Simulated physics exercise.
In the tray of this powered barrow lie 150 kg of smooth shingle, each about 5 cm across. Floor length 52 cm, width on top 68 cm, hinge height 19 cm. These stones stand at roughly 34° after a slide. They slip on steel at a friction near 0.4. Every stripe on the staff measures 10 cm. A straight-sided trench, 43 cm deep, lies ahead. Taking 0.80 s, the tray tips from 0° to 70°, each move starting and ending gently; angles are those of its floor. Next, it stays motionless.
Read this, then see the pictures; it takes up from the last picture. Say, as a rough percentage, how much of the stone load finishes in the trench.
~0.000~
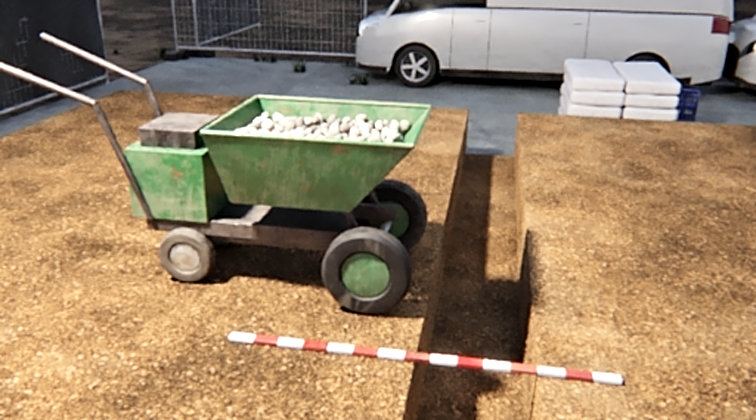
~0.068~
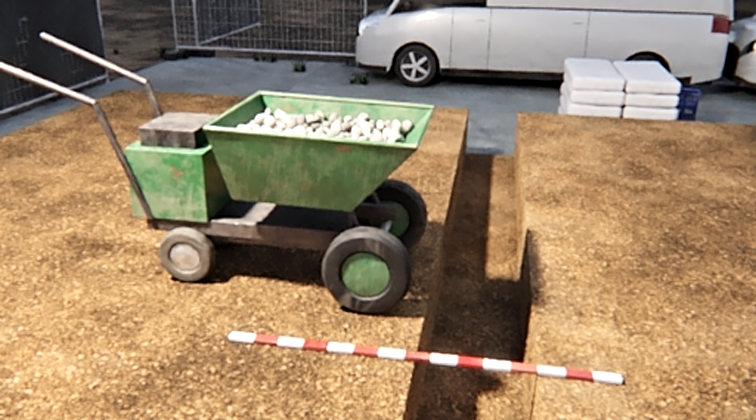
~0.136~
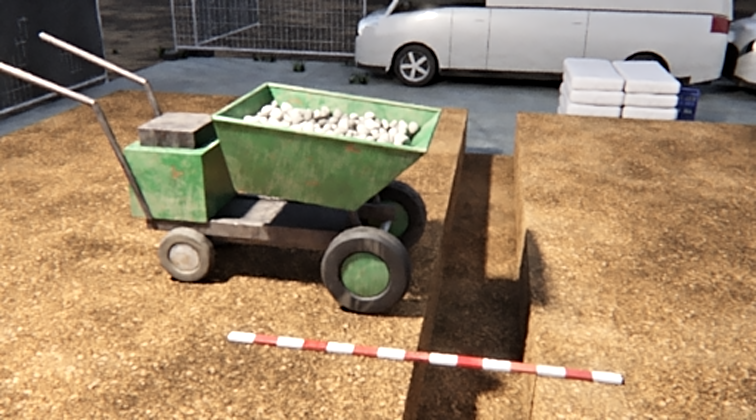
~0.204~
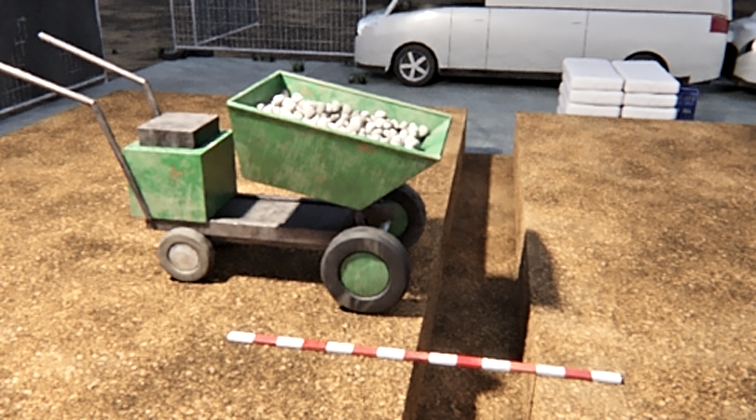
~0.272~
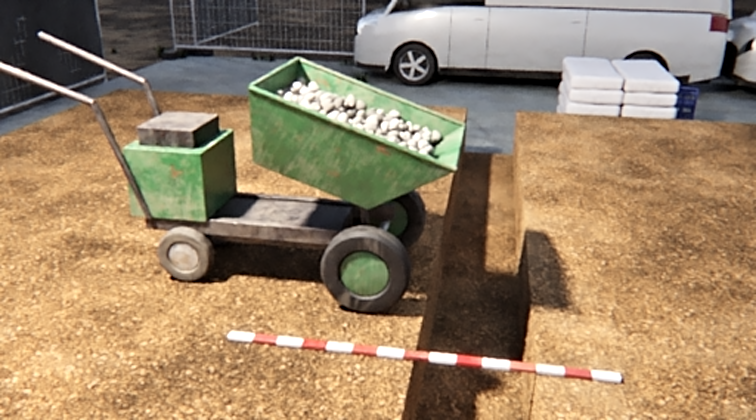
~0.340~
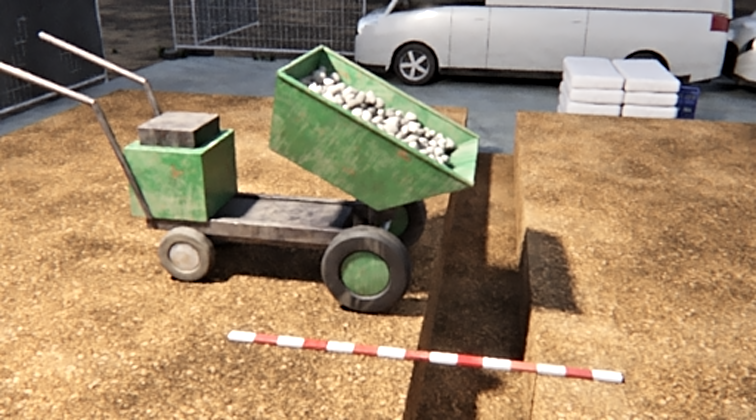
Roughly 22 out of 100.
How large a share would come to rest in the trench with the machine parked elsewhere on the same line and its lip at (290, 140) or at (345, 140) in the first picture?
About 100 per cent first, then about 80 per cent.
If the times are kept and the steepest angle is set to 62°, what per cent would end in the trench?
It would come to about 35 percent.
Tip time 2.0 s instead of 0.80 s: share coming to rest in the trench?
35 %.
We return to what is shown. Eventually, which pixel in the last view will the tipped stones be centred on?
Their centre sits close to (594, 294).
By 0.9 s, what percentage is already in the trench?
At that moment: Approx. 5 %.
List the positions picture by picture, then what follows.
In the first picture, lip at (413, 146), floor tilted 0°, highest stones at (319, 126).
In the second picture, lip at (417, 147), floor tilted 1°, highest stones at (308, 122); the stones move at 0.3 m/s on average.
In the third picture, lip at (426, 152), floor tilted 5°, highest stones at (290, 115); the stones move at 0.7 m/s on average.
In the fourth picture, the tray is at 11°, its lip at (440, 159); the top of the load is at (287, 104); the stones move at 0.9 m/s on average.
In the fifth picture, lip at (456, 170), floor tilted 19°, highest stones at (294, 90); the stones move at 1.1 m/s on average.
In the sixth picture, lip at (473, 185), floor tilted 27°, highest stones at (314, 79); the stones move at 1.2 m/s on average.
After 0.6 s the floor is at 59°; 100 % in the tray; the foremost stones are at (502, 223).
After 0.9 s the floor is at 70°; 64 % in the tray, 3 % in the trench, 33 % past the trench; the foremost stones are at (605, 296).
After 1.2 s the floor is at 70°; 18 % in the tray, 7 % in the trench, 75 % past the trench; the foremost stones are past the picture's edge.
After 3.2 s the floor is at 70°; 0 % in the tray, 22 % in the trench, 78 % past the trench; the foremost stones are past the picture's edge.
